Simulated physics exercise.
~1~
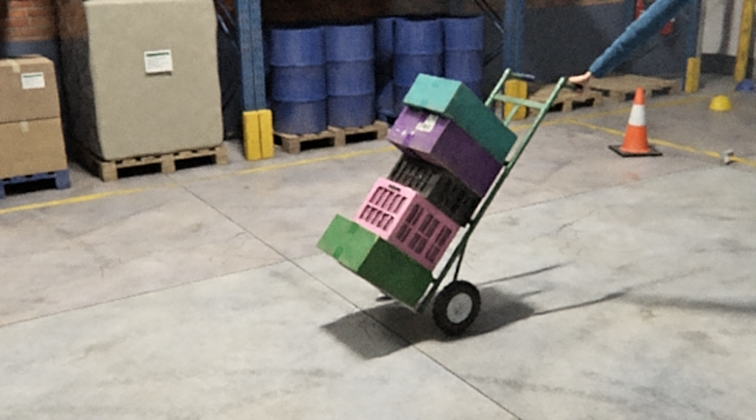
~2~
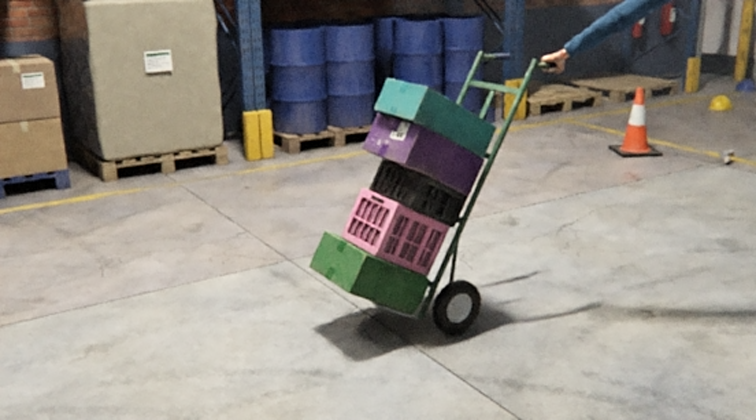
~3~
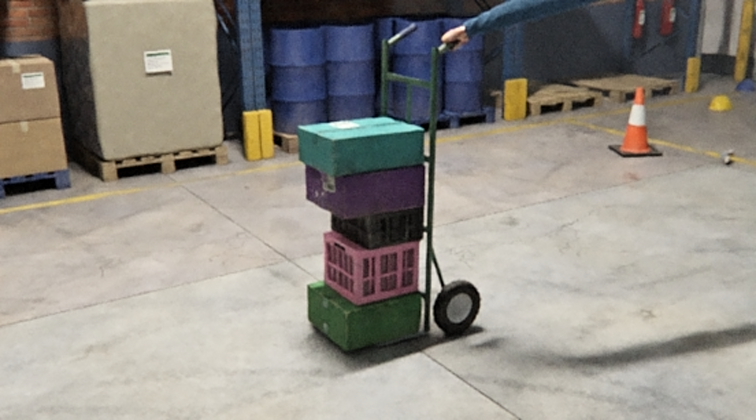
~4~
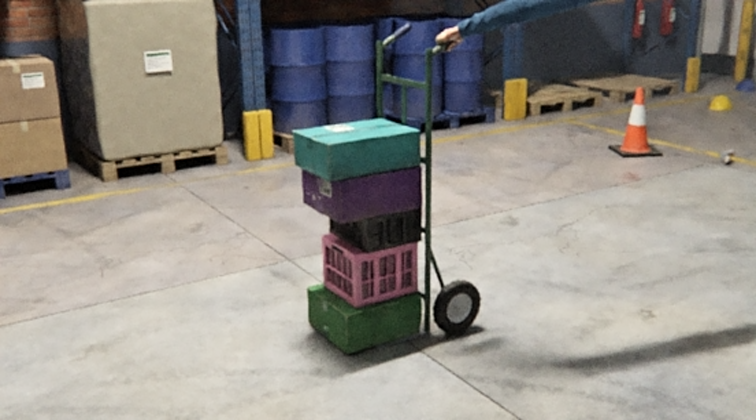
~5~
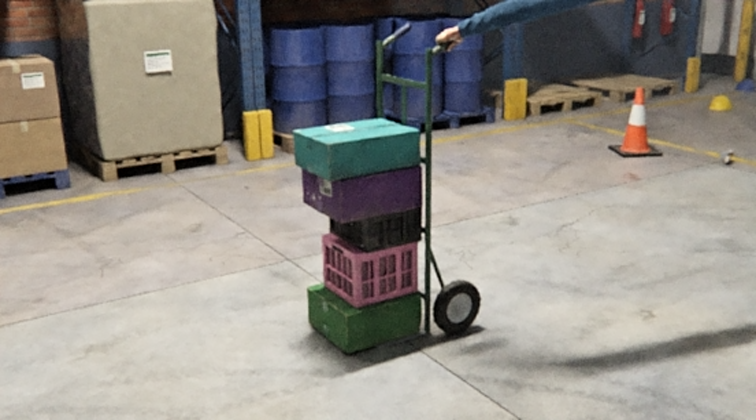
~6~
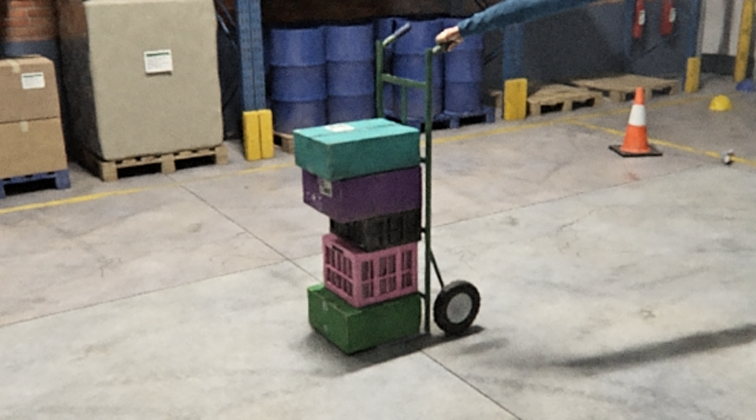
In a warehouse, a hand tipping a green sack truck upright, its five stacked boxes and crates staying on, slightly uneven, and standing still.
